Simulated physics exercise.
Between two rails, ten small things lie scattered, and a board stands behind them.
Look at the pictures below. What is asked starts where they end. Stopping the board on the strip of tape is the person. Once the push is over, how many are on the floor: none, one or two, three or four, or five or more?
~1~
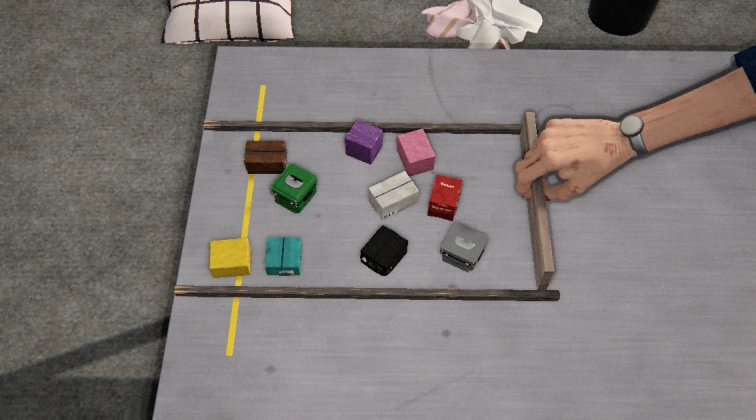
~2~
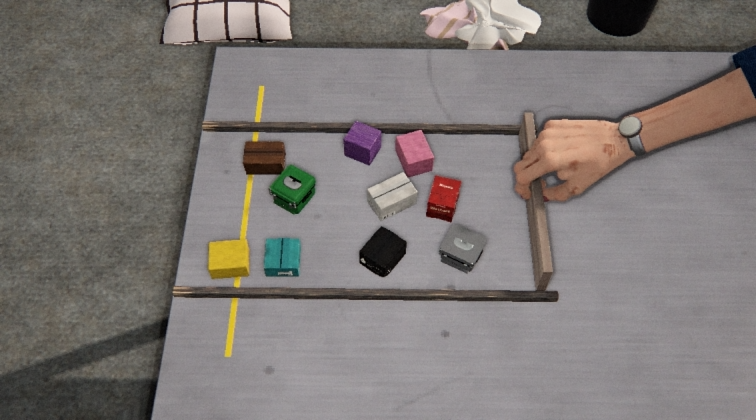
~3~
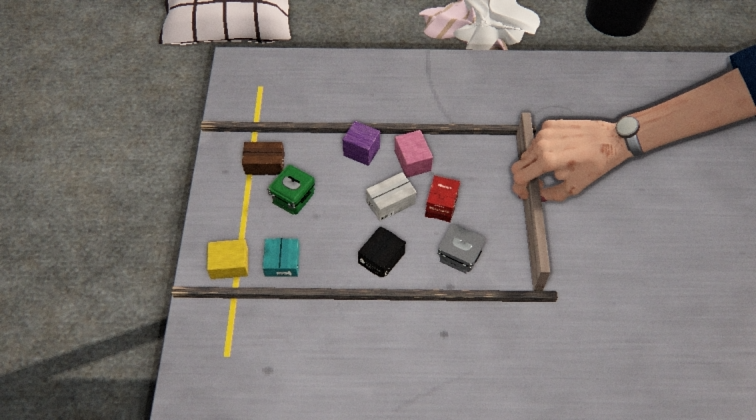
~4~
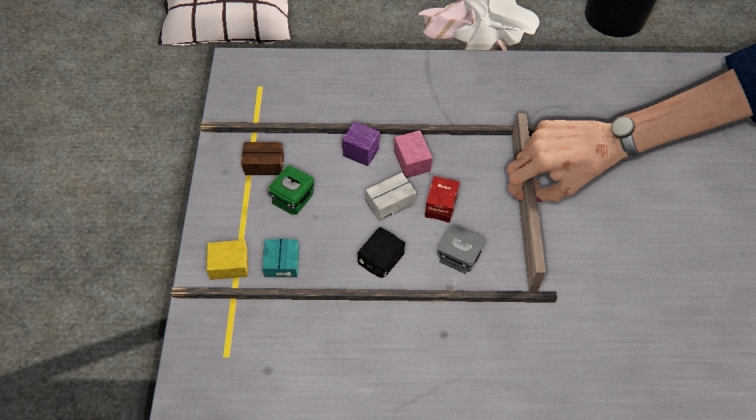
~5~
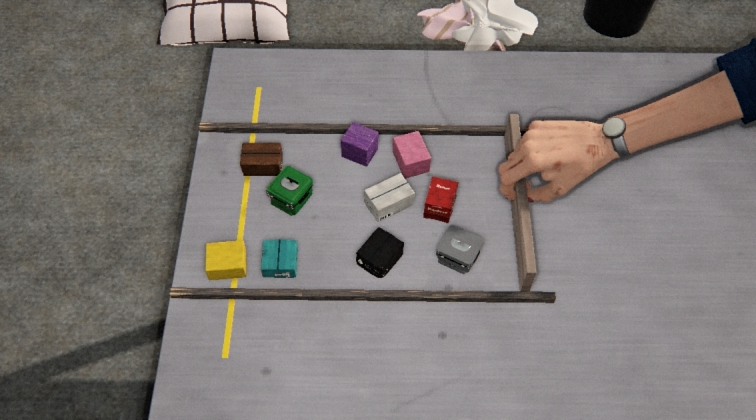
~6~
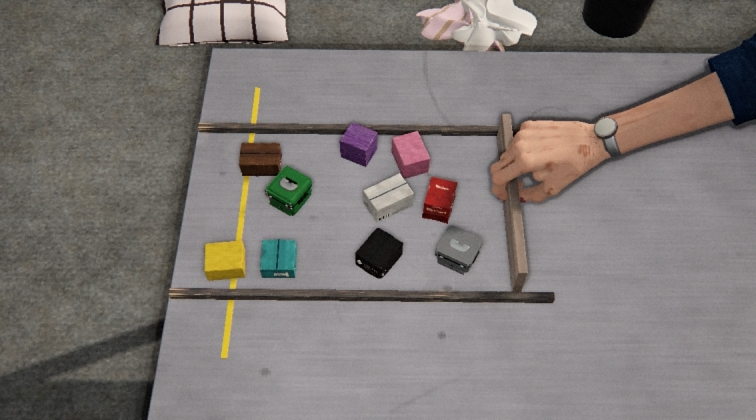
Count off: Three, maybe four.
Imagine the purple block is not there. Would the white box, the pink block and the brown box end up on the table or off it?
White box: Still there. Pink block: Still there. Brown box: Still there.
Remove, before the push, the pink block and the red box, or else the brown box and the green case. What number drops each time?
2 in the first try, 2 in the second.
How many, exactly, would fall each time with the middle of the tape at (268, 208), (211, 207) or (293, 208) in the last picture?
Try 1: 1; try 2: 7; try 3: 1.
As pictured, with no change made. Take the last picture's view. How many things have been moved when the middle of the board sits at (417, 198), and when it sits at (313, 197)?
By then 5, and later 10.
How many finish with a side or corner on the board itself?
That comes to 3.
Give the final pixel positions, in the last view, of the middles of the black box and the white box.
Black box at about (181, 257), white box at about (189, 221).
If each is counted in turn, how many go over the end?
3.
A little later, none off yet; yellow block at rest near (225, 261); brown box at rest near (261, 160); turquoise box at rest near (279, 259).
Next, none off yet; yellow block at rest near (225, 261); brown box at rest near (261, 160); turquoise box shifted a little near (264, 259).
Later still, none off yet; yellow block on its side near (155, 279); brown box shifted about its own width near (209, 153); turquoise box shifted well along near (190, 259).
When it is over, the number that fall off is three or four; down, turquoise box, brown box and yellow block.
